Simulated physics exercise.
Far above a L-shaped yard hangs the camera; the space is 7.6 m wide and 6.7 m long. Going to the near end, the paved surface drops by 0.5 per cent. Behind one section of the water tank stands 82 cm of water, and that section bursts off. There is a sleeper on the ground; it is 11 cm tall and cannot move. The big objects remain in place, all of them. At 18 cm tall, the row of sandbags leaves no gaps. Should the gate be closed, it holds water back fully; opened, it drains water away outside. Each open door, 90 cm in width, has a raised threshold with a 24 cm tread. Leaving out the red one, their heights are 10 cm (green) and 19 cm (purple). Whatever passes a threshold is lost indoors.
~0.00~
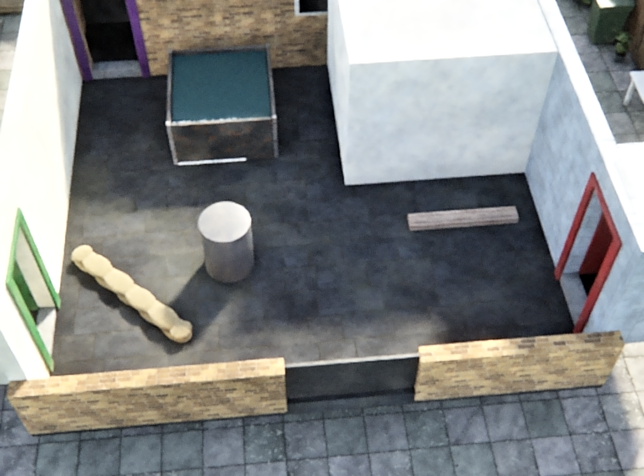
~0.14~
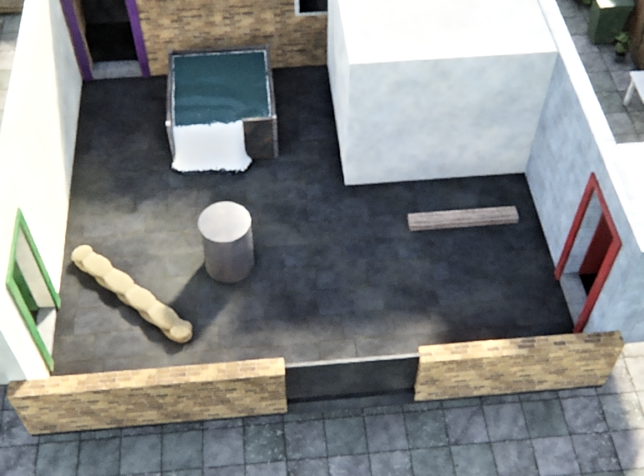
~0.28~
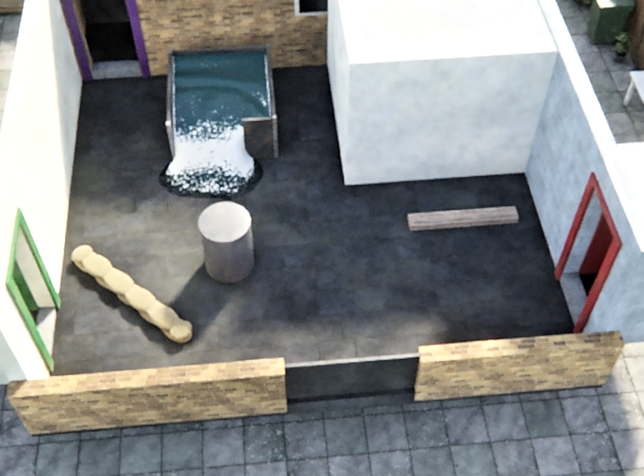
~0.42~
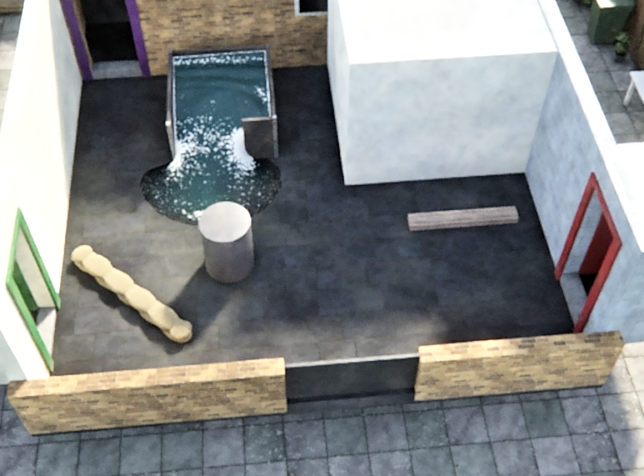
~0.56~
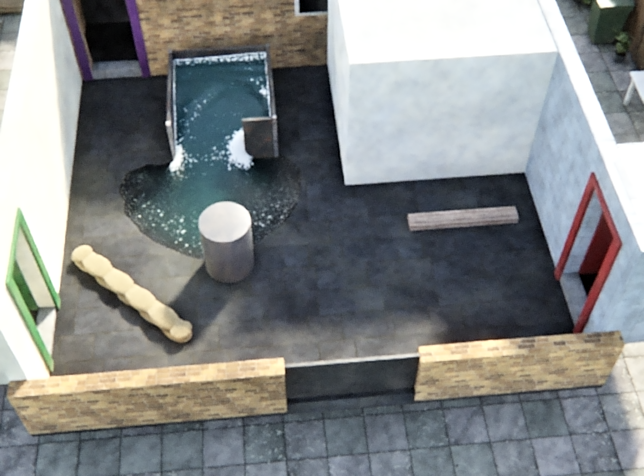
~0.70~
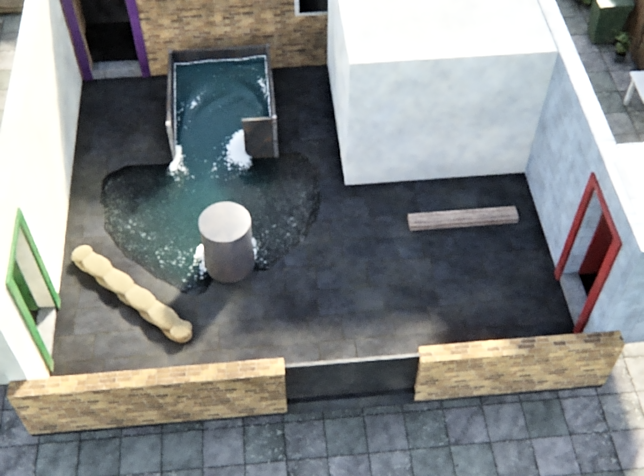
Water bursts from a tank's front and spreads across the dark yard around a grey cylinder.
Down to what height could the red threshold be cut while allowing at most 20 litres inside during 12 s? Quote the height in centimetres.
It could go down to about 13.5 cm.
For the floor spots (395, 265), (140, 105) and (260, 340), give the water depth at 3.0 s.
Roughly 3, 0 and 4 cm, in turn.
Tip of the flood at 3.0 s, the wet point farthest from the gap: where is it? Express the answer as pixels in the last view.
The farthest wet point sits near (585, 363) in the last view.
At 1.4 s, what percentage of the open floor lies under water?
Close to 35 per cent is wet.
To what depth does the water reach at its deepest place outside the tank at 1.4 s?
I'd put it near 44 cm.
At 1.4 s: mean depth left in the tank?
Averaged depth comes out at about 43 cm.
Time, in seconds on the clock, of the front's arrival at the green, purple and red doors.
Arrival times: Green 2.0 seconds, purple 5.0 seconds, red 3.2 seconds.
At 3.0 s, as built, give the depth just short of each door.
In cm: Green 11, purple 0, red 0.
After 1.4 s water covers 35 % of the floor, deepest (44 cm) near (155, 302); it has not reached the red door.
After 3.0 s water covers 60 % of the floor, deepest (29 cm) near (143, 293); it has not reached the red door.
After 12.0 s water covers 95 % of the floor, deepest (10 cm) near (205, 395); 9 cm at the red door, 0 litres in over its 20 cm threshold.
At the red door as built, the water arrived by 3.3 s and peaked near 19 cm at 4.8 s.
Run again over the same 12 s with other heights there, 45 litres in over 11.5 cm, 8 litres over 15.5 cm. The limit of 20 litres is kept from about 13.5 cm up.
